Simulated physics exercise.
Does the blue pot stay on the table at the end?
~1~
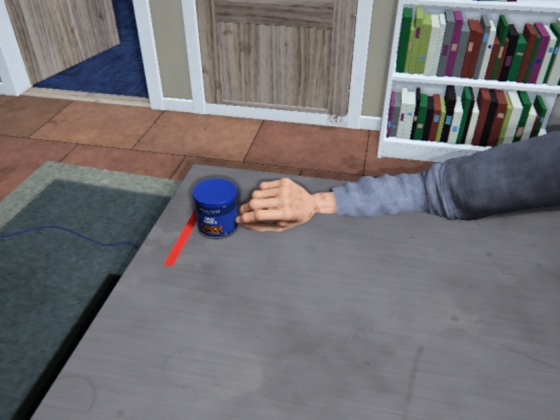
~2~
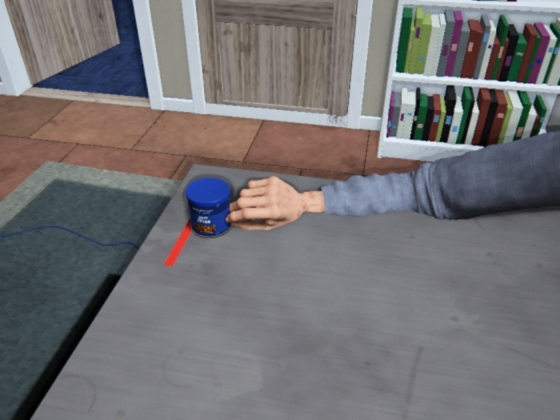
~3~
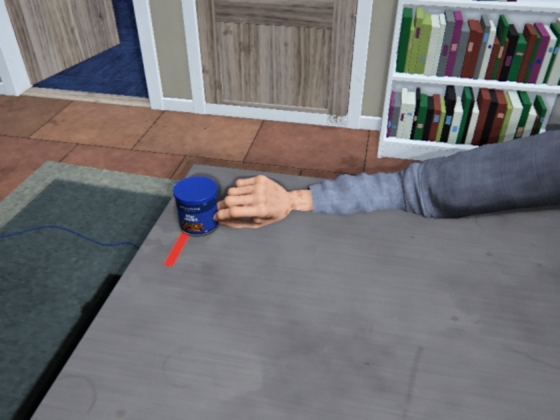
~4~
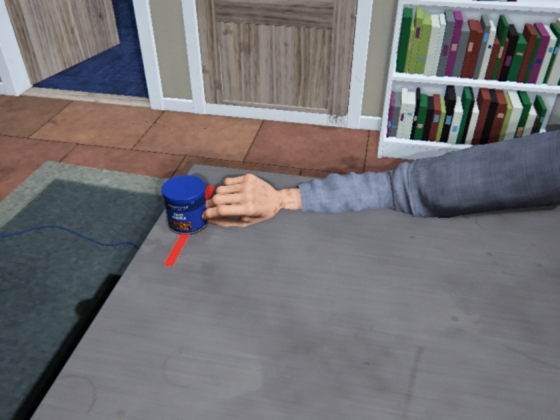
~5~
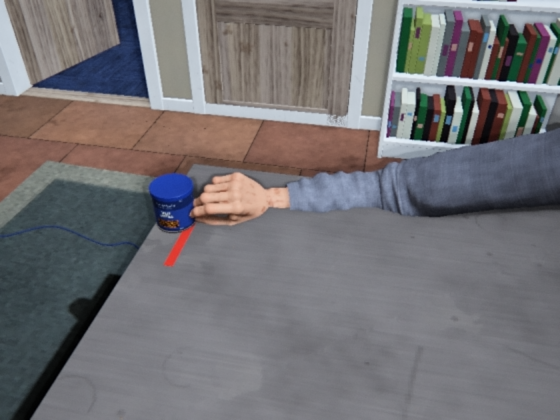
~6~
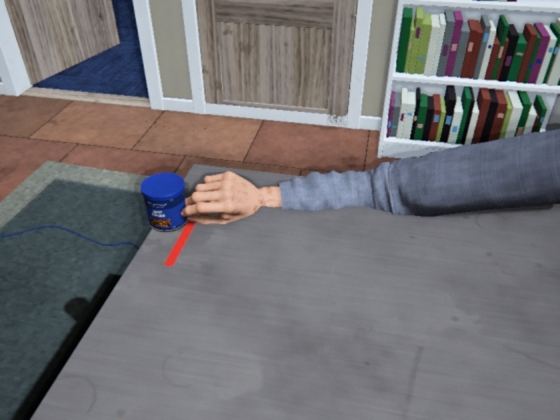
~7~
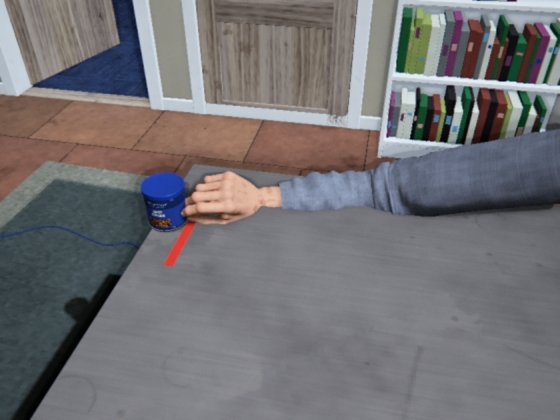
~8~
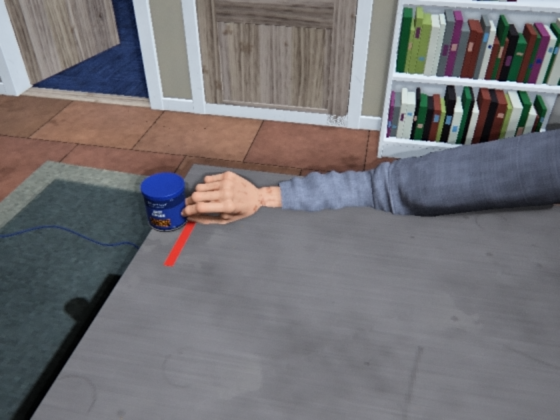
Yes, the blue pot stays on the table, resting at its left edge with the hand beside it.
